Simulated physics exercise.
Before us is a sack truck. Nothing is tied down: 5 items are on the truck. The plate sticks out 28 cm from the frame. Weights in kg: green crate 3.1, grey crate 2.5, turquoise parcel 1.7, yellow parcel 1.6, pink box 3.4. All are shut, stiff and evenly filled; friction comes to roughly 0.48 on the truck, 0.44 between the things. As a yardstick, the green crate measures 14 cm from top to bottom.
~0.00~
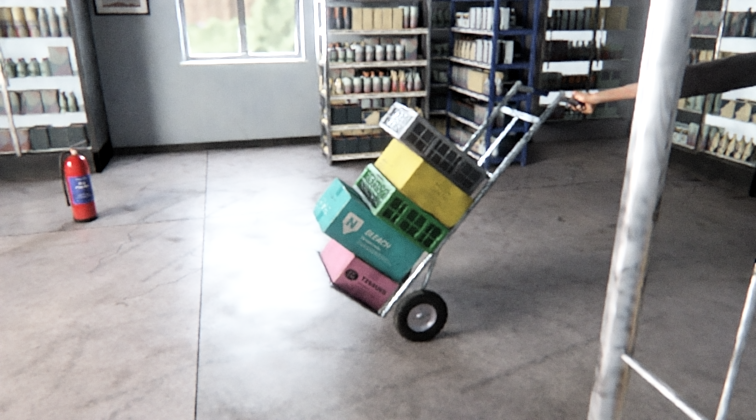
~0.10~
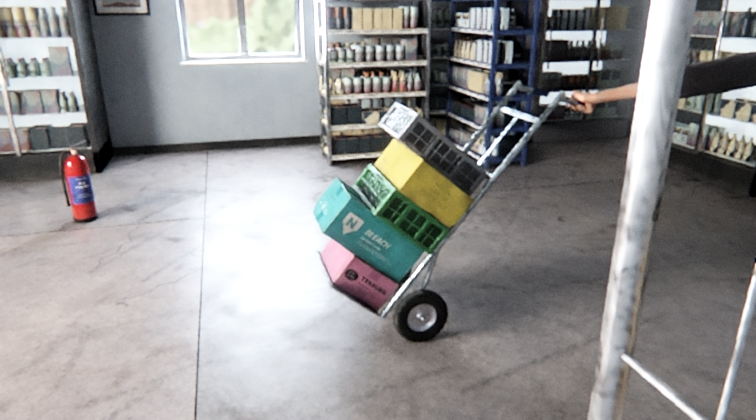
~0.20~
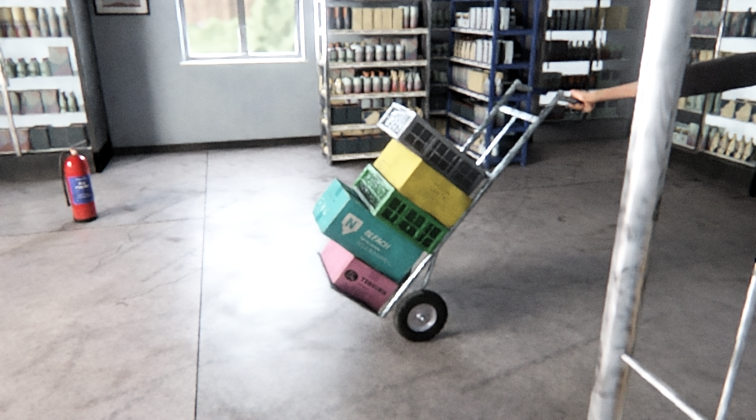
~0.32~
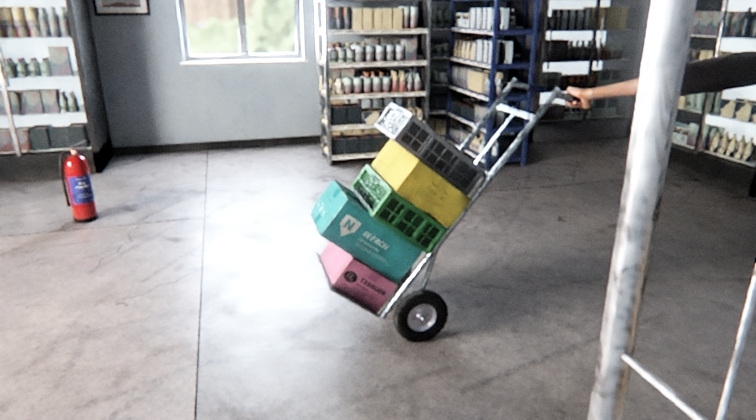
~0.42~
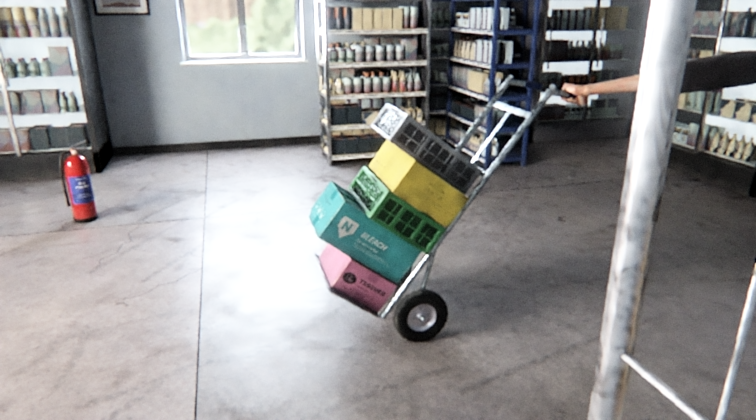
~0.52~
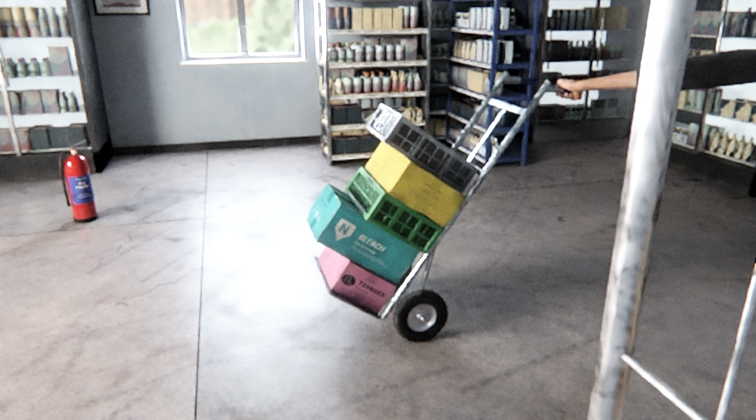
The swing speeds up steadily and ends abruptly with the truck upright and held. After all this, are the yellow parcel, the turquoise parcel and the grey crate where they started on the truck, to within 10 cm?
The yellow parcel keeps its place, the turquoise parcel keeps its place, the grey crate keeps its place.
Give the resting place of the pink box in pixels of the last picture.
Near (350, 304).
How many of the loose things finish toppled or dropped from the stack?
In all, 0.
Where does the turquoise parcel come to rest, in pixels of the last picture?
Near (331, 273).
By 1.02 s, truck 21° back.
By 1.42 s, truck 3° back.
By 1.62 s, truck upright; grey crate rocked 5° off its seat near (318, 175); yellow parcel rocked 5° off its seat near (335, 204); turquoise parcel rocked 5° off its seat near (329, 272).
By 2.02 s, truck upright.
When it is over (2.4 s), all 5 within 10 cm of the start. In the last view, yellow parcel near (343, 205), turquoise parcel near (331, 273).
